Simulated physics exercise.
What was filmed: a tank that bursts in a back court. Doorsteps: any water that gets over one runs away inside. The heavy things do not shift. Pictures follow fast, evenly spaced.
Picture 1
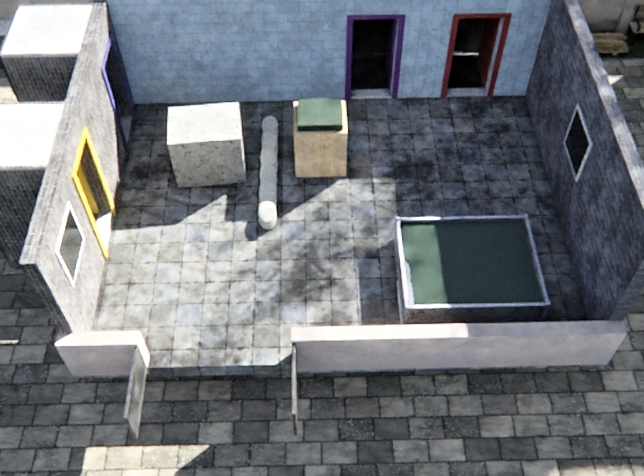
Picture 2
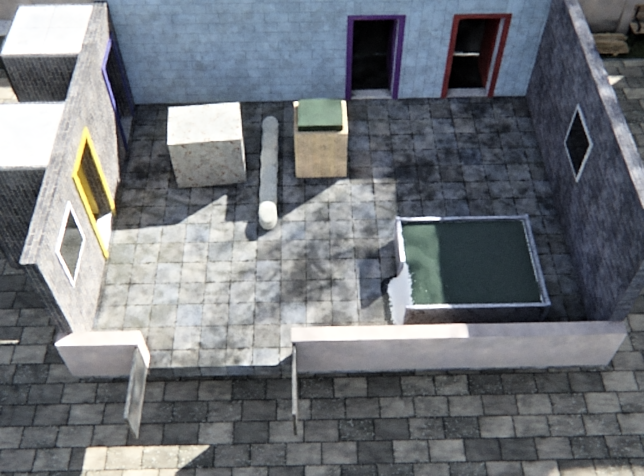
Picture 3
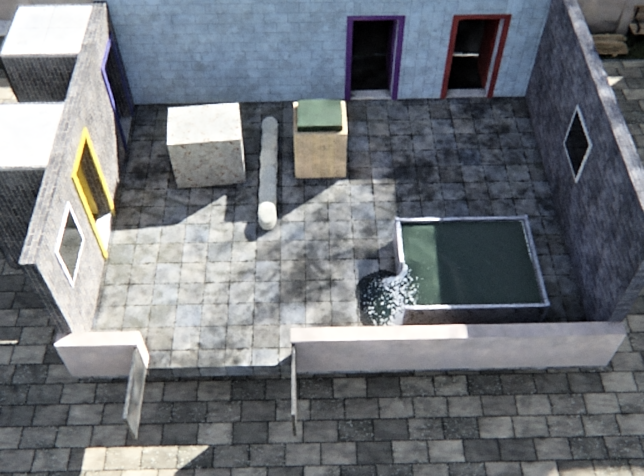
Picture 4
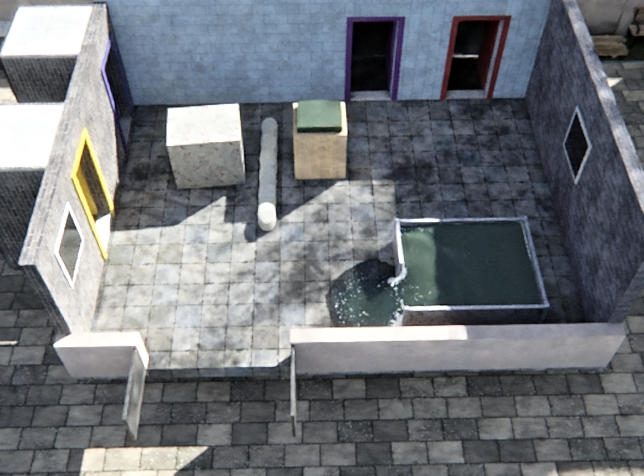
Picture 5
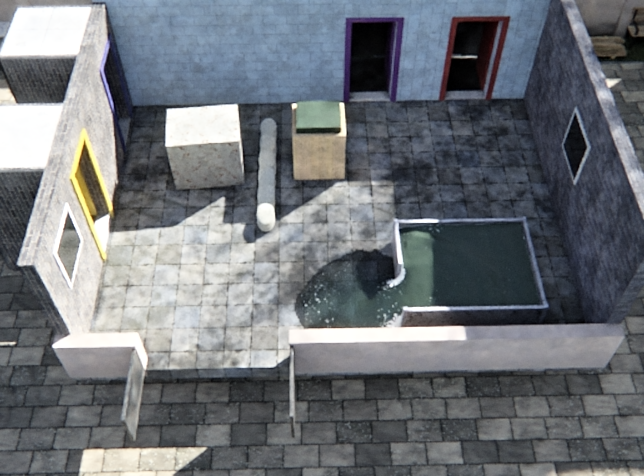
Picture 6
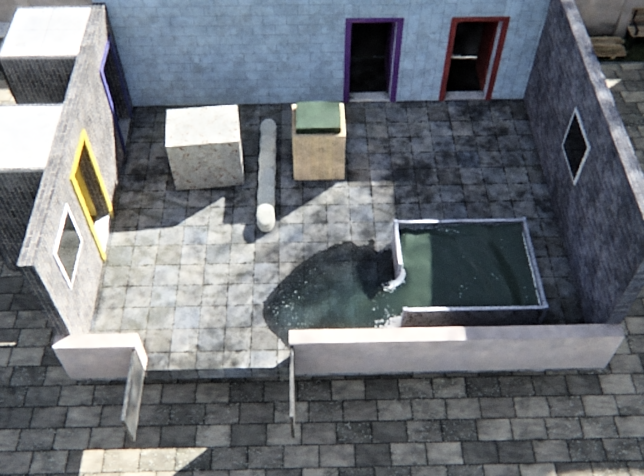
At the start, an open tank of dark green water stands still in a walled, paved court with a blue back wall. Water bursts from its left side in a white splash, then spreads leftward across the paving in a widening dark pool behind the low front wall.
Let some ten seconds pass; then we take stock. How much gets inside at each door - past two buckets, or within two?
As I see it, the red door is not overrun past two buckets; the purple door is not overrun past two buckets; the yellow door is not overrun past two buckets; the blue door is overrun past two buckets.
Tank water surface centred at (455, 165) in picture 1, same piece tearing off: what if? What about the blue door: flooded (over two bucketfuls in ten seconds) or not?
Blue door: Falls short.
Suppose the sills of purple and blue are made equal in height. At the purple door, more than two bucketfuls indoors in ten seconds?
Purple: Below the limit.
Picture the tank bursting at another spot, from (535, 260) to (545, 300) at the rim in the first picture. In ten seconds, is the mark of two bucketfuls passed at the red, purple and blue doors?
In short: Red passes that mark; purple keeps below it; blue holds.
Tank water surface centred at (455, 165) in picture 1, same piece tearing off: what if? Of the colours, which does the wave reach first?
Result: The purple one.
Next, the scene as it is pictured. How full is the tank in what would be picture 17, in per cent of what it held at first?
That would be roughly 62 per cent.
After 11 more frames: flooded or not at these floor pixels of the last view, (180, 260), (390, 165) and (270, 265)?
Result, in that order: Wetted / not wetted / wetted.
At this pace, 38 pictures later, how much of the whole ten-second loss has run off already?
It works out at roughly 55 per cent.
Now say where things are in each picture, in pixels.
In the first picture, the open tank at (469, 262) is whole and still.
In the second picture, water pours out at (404, 298) and has run to (393, 280).
In the third picture, water pours out at (404, 299) and has run to (363, 287).
In the fourth picture, water pours out at (403, 300) and has run to (332, 297).
In the fifth picture, the front is at (301, 304), out from the gap at (402, 301).
In the sixth picture, water pours out at (402, 301) and has run to (269, 317).
A moment on, water covers 20 % of the floor; the red door not reached, the purple door not reached, the yellow door not reached, the blue door not reached.
Next, water covers 30 % of the floor; the red door not reached, the purple door not reached, the yellow door not reached, the blue door not reached.
Then, water covers 35 % of the floor; the red door not reached, the purple door not reached, the yellow door wet at the sill, nothing in, the blue door not reached.
Later, water covers 45 % of the floor; the red door not reached, the purple door not reached, the yellow door wet at the sill, nothing in, the blue door wet at the sill, nothing in.
In the end, water covers 60 % of the floor; the red door not reached, the purple door wet at the sill, nothing in, the yellow door wet at the sill, nothing in, the blue door over two buckets in.
